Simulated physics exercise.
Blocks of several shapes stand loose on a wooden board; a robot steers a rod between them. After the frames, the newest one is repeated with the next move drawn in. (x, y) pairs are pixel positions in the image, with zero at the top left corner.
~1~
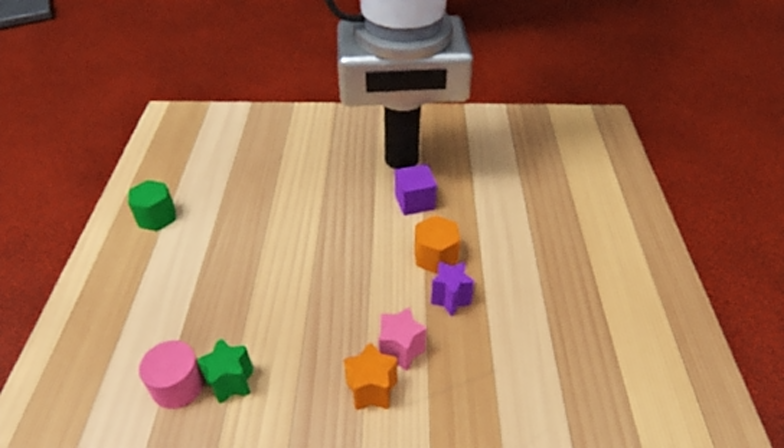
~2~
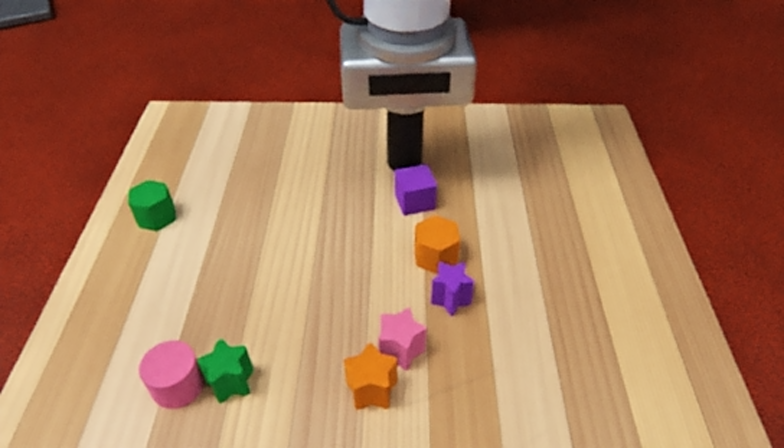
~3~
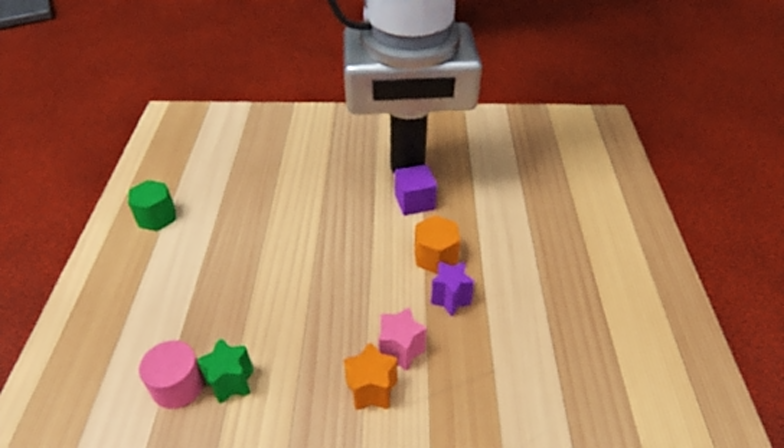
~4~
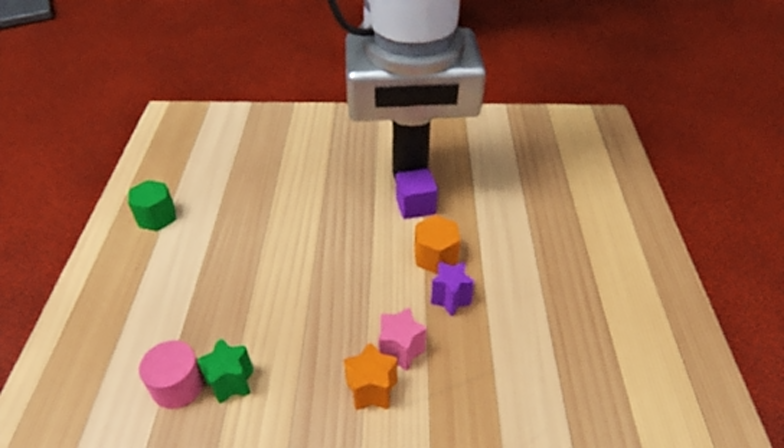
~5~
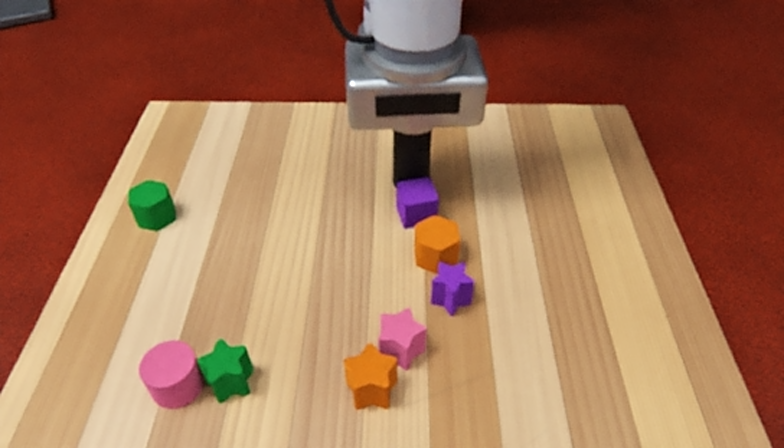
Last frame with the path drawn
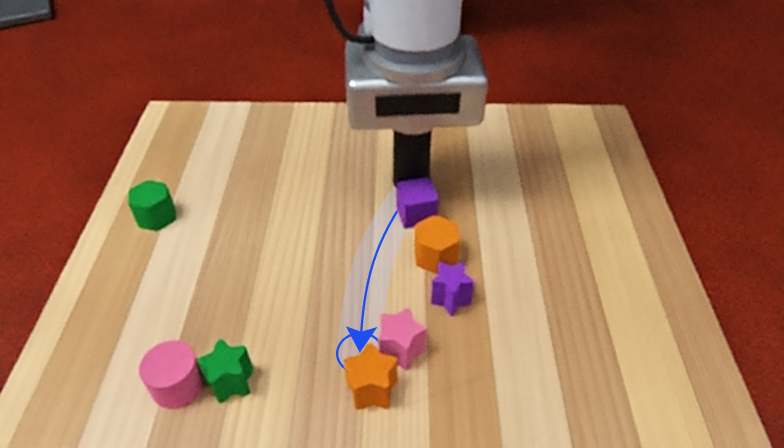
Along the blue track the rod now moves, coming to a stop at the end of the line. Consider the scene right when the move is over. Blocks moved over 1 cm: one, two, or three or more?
Two blocks move more than 1 cm.
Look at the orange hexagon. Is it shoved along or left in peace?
That block moves.
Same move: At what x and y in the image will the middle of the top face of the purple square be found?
It should be at about (416, 234).
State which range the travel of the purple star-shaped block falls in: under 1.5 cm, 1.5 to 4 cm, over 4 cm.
Offset: Below 1.5 cm.
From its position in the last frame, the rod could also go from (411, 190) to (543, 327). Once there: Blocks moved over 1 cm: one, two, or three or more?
The push will move three blocks or more.
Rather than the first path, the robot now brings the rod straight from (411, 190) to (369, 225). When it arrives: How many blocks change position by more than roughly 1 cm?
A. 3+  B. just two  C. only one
C (only one)
The drawn path runs from (411, 190) via (385, 234) and (367, 287), ending at (360, 352).
The first path, step by step. One third of the way, rod (384, 227); purple square (416, 226), turned 45° anticlockwise; orange hexagon (450, 245), turned 25° anticlockwise.
Two thirds of the way, rod (366, 281); purple square (416, 234), turned 60° anticlockwise; orange hexagon (456, 247), turned 35° anticlockwise.
At the end, rod (359, 345); orange star-shaped block (371, 371); pink star-shaped block (406, 332), turned 15° anticlockwise; purple square (416, 234), turned 60° anticlockwise; orange hexagon (456, 247), turned 35° anticlockwise; purple star-shaped block not moved.
